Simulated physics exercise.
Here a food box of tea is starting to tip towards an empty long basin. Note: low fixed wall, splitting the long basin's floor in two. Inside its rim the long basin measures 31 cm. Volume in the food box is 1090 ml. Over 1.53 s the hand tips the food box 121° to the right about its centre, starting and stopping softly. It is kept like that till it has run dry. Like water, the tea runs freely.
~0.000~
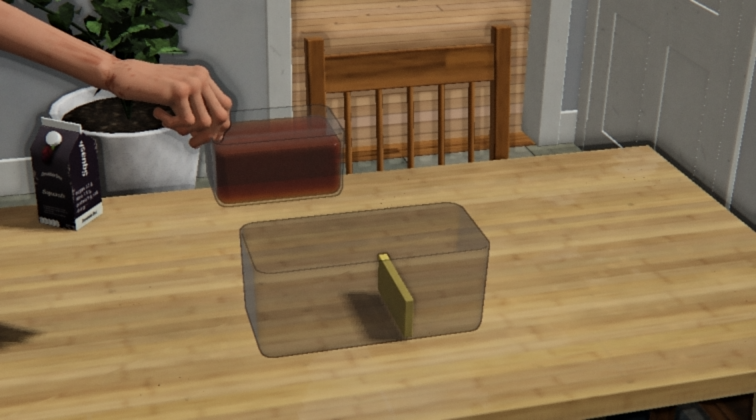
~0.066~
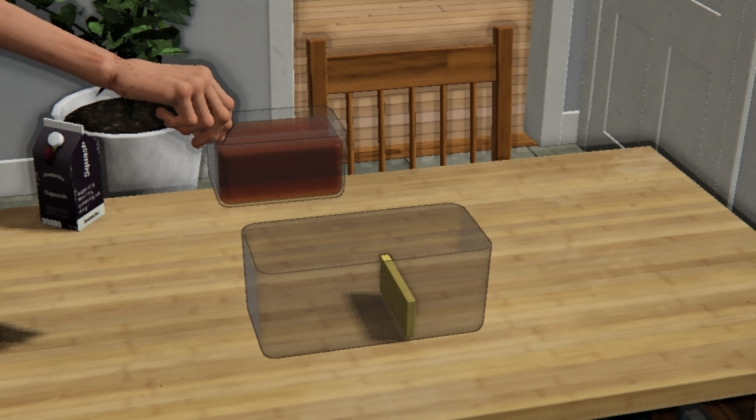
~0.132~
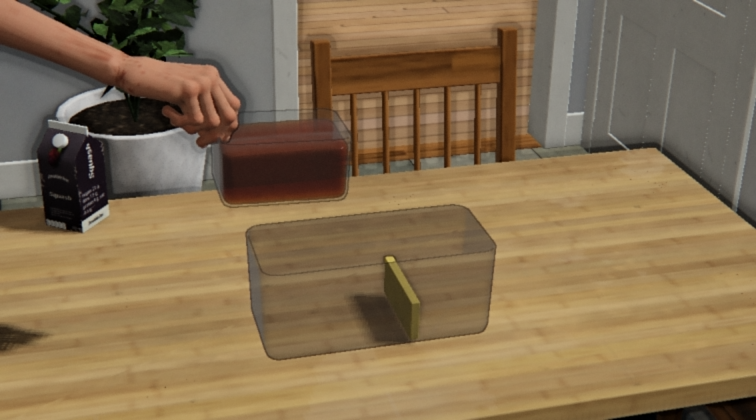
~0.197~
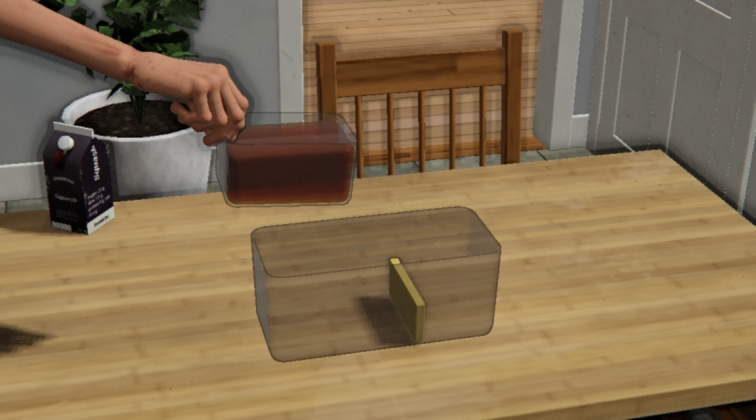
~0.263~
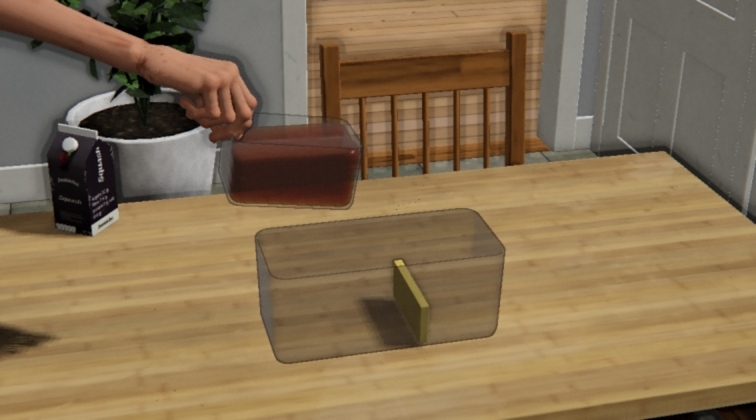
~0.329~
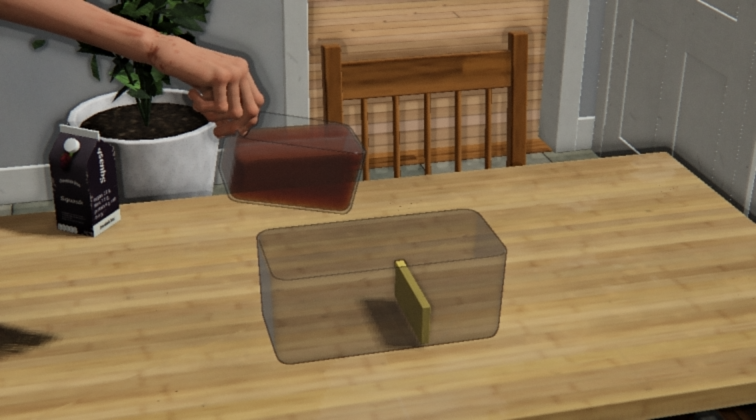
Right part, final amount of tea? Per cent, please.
46 per cent.
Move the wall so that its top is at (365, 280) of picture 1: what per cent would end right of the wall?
Roughly 70 %.
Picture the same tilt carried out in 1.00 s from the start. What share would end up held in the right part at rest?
In that case, some 30 percent.
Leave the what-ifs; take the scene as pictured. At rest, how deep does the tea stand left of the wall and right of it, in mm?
Final reading - left some 20 mm, right some 38 mm.
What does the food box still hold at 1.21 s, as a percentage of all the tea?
I'd say some 5 per cent remains.
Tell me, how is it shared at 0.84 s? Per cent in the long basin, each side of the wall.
Left side near 6, right side near 22.
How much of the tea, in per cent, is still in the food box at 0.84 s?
Close to 40 percent of the liquid remains at that time.
After 0.84 s the tilt is 70° and 39 per cent is still to pour, 6 is left of the wall and 22 right of it.
After 1.21 s the tilt is 109° and 5 per cent is still to pour, 39 is left of the wall and 47 right of it.
After 1.61 s the tilt is 121° and 0 per cent is still to pour, 48 is left of the wall and 46 right of it.
After 2.03 s the tilt is 121° and 0 per cent is still to pour, 48 is left of the wall and 46 right of it.
In the end 48 per cent lies left of the wall, 46 right of it and 5 outside.
